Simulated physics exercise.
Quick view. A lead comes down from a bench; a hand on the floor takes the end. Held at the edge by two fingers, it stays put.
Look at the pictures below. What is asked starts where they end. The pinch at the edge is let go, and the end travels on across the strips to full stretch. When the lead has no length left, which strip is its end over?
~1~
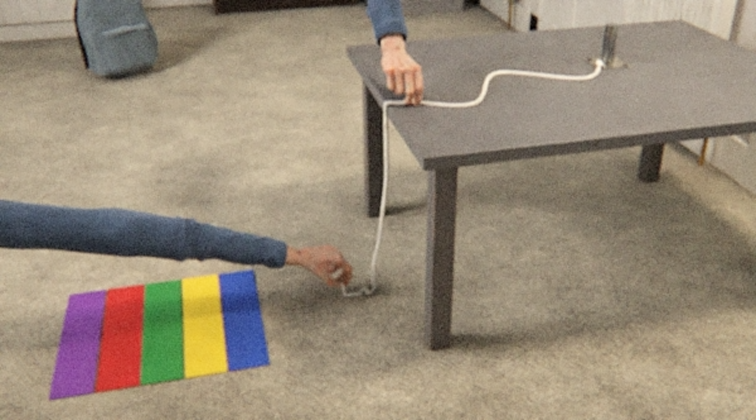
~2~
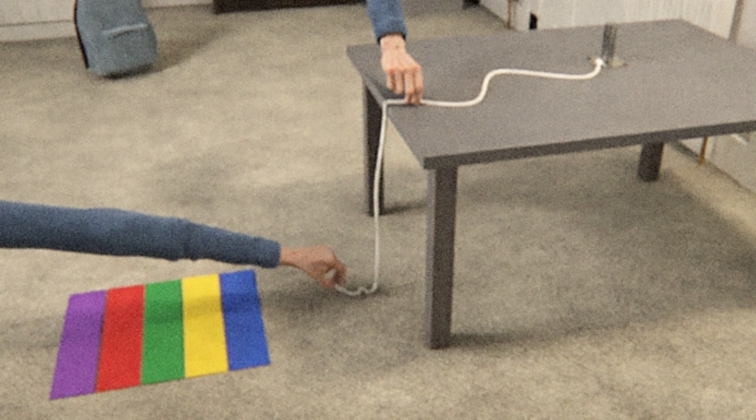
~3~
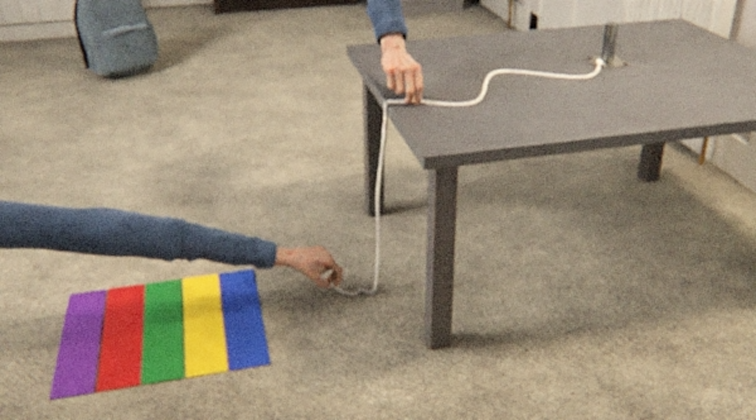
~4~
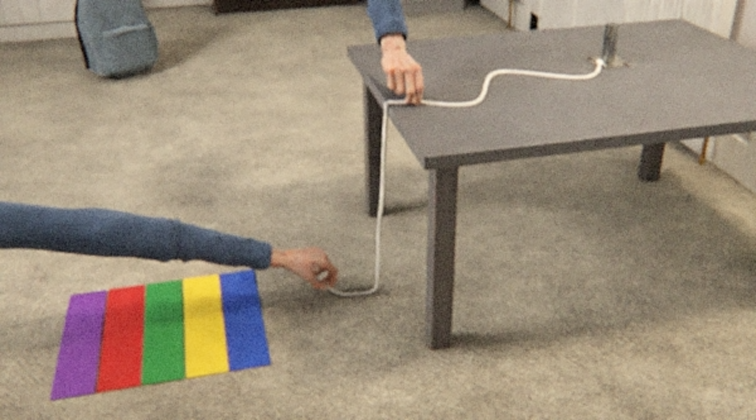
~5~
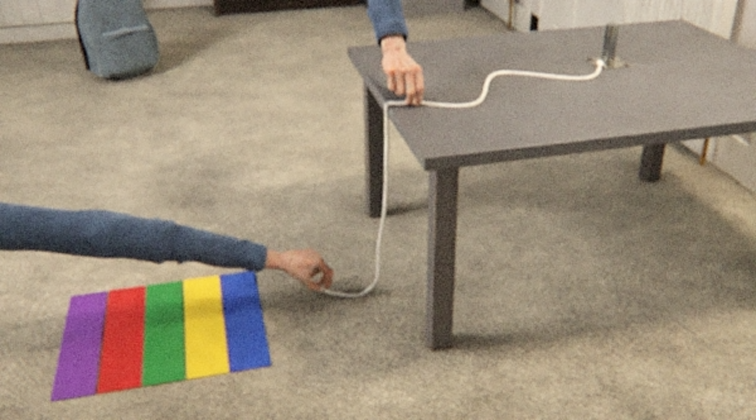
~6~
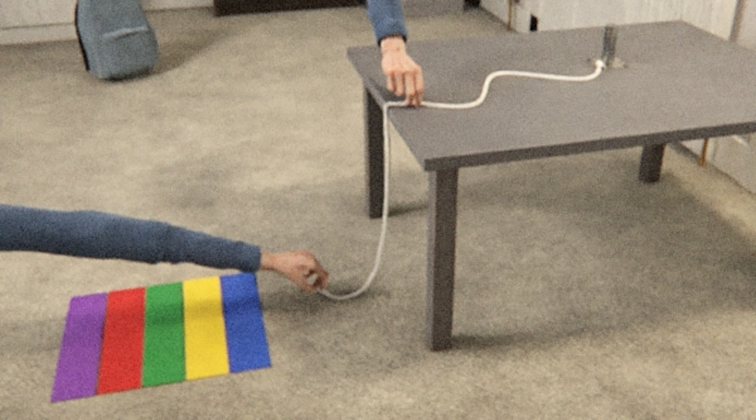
The red strip.
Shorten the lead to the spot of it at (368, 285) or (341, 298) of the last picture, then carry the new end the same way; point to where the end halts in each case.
It ends up at (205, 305) the first time and at (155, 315) the second.
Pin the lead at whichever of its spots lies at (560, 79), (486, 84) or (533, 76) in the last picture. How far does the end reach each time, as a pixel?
(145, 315); (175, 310); (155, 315).
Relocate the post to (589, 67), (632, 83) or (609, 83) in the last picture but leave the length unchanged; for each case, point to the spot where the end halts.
In pixels, the answers are (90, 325), (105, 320) and (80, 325).
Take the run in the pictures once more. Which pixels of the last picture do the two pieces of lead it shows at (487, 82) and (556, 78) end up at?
The first lands at (456, 89), while the second lands at (530, 75).
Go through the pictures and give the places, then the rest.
End (342, 284); blue (247, 348); yellow (205, 355); green (163, 361); red (119, 368); purple (75, 375), in the first frame.
End (336, 284); lead through (593, 75) (510, 72) (481, 98) (394, 103) (376, 189) (378, 264), in the second frame.
End (332, 285), in the third frame.
End (328, 286); lead through (594, 75) (511, 72) (481, 98) (394, 103) (383, 189) (378, 264), in the fourth frame.
End (323, 288), in the fifth frame.
End (317, 289); lead through (594, 77) (511, 74) (481, 100) (394, 105) (388, 190) (377, 266), in the sixth frame.
Soon after, end near (200, 306); over yellow.
After that, end near (150, 314); over green.
At the stop, end near (120, 318); over red. It gets as far as the red strip.
